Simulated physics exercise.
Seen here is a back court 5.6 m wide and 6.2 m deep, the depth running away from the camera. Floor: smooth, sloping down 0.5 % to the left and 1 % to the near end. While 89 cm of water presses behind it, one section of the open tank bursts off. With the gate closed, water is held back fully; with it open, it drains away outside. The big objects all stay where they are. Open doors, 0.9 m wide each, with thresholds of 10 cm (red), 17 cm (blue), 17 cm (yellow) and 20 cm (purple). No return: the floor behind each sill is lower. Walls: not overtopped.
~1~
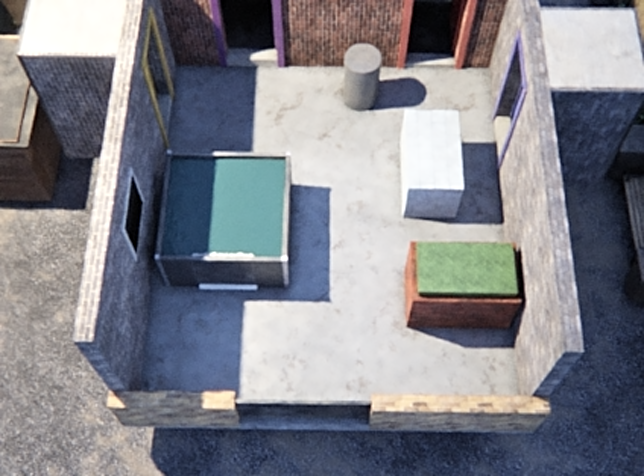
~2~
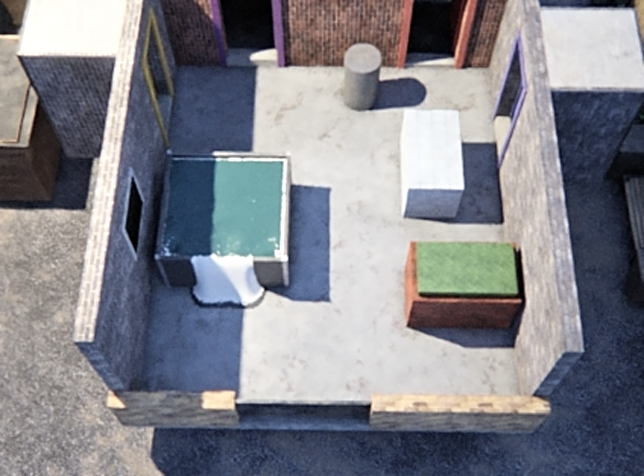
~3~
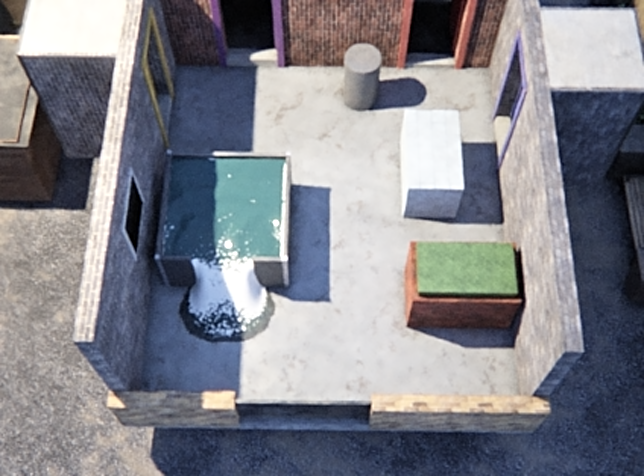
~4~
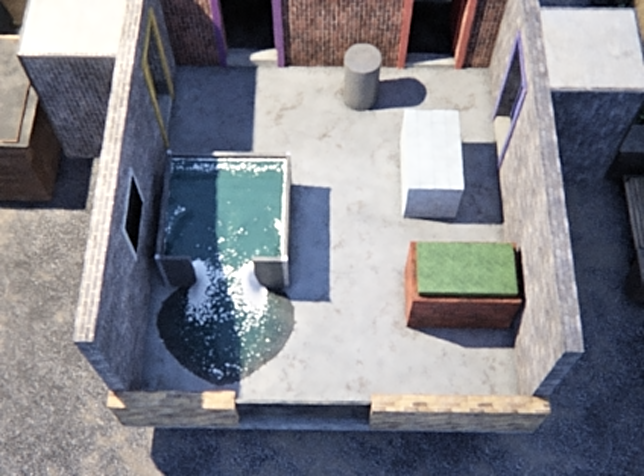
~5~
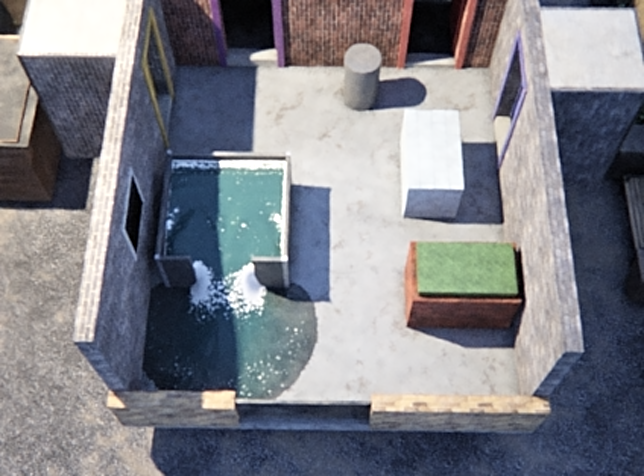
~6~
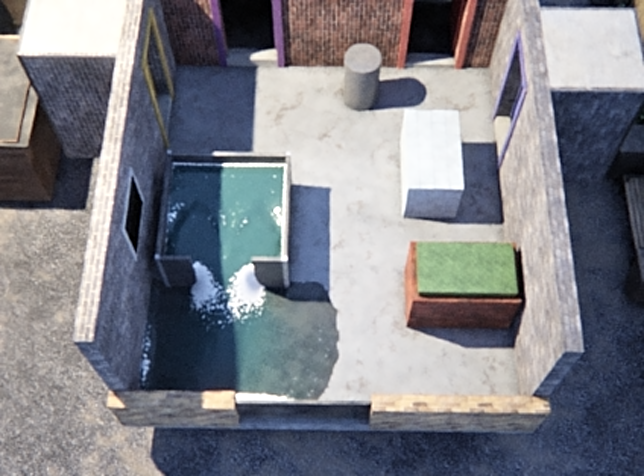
The clip opens on a walled court with a tank of still, teal water at left, opposite a white block and a green-topped brick box. The tank's near side opens and water pours out in a white, foaming gush, then fans across the floor to the left and near walls.
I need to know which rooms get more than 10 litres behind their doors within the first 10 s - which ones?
The red door is going to fall short of the limit. The blue door is going to fall short of the limit. The yellow door is going to fall short of the limit. The purple door is going to fall short of the limit.
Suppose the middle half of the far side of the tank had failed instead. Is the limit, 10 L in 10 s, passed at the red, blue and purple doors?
Then: Red short of it, blue short of it, purple beyond it.
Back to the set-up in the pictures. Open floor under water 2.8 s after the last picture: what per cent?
Roughly 50 % of the floor.
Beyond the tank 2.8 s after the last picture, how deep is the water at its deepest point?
Max around 36 cm.
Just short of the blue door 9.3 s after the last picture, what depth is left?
About 11.5 cm.
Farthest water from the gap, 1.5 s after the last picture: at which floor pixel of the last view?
Roughly at pixel (520, 410).
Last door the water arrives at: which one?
That's the red door.
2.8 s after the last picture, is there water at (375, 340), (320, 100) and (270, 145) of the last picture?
Going in order, covered, then clear, then clear.
Then, 0.7 s after the last picture water covers 20 % of the floor and is deepest (58 cm) near (139, 405); red door not reached, blue door not reached, yellow door not reached, purple door not reached.
Then, 1.5 s after the last picture water covers 30 % of the floor and is deepest (40 cm) near (151, 405); red door not reached, blue door not reached, yellow door not reached, purple door not reached.
Then, 2.8 s after the last picture water covers 50 % of the floor and is deepest (36 cm) near (483, 409); red door not reached, blue door 1 cm at the sill, 0 L in, yellow door 5 cm at the sill, 0 L in, purple door not reached.
Then, 5.3 s after the last picture water covers 85 % of the floor and is deepest (28 cm) near (431, 350); red door 3 cm at the sill, 0 L in, blue door 2 cm at the sill, 0 L in, yellow door 3 cm at the sill, 0 L in, purple door 6 cm at the sill, 0 L in.
Then, 9.3 s after the last picture water covers 95 % of the floor and is deepest (16 cm) near (249, 406); red door 9 cm at the sill, 0 L in, blue door 11 cm at the sill, 0 L in, yellow door 10 cm at the sill, 0 L in, purple door 8 cm at the sill, 0 L in.
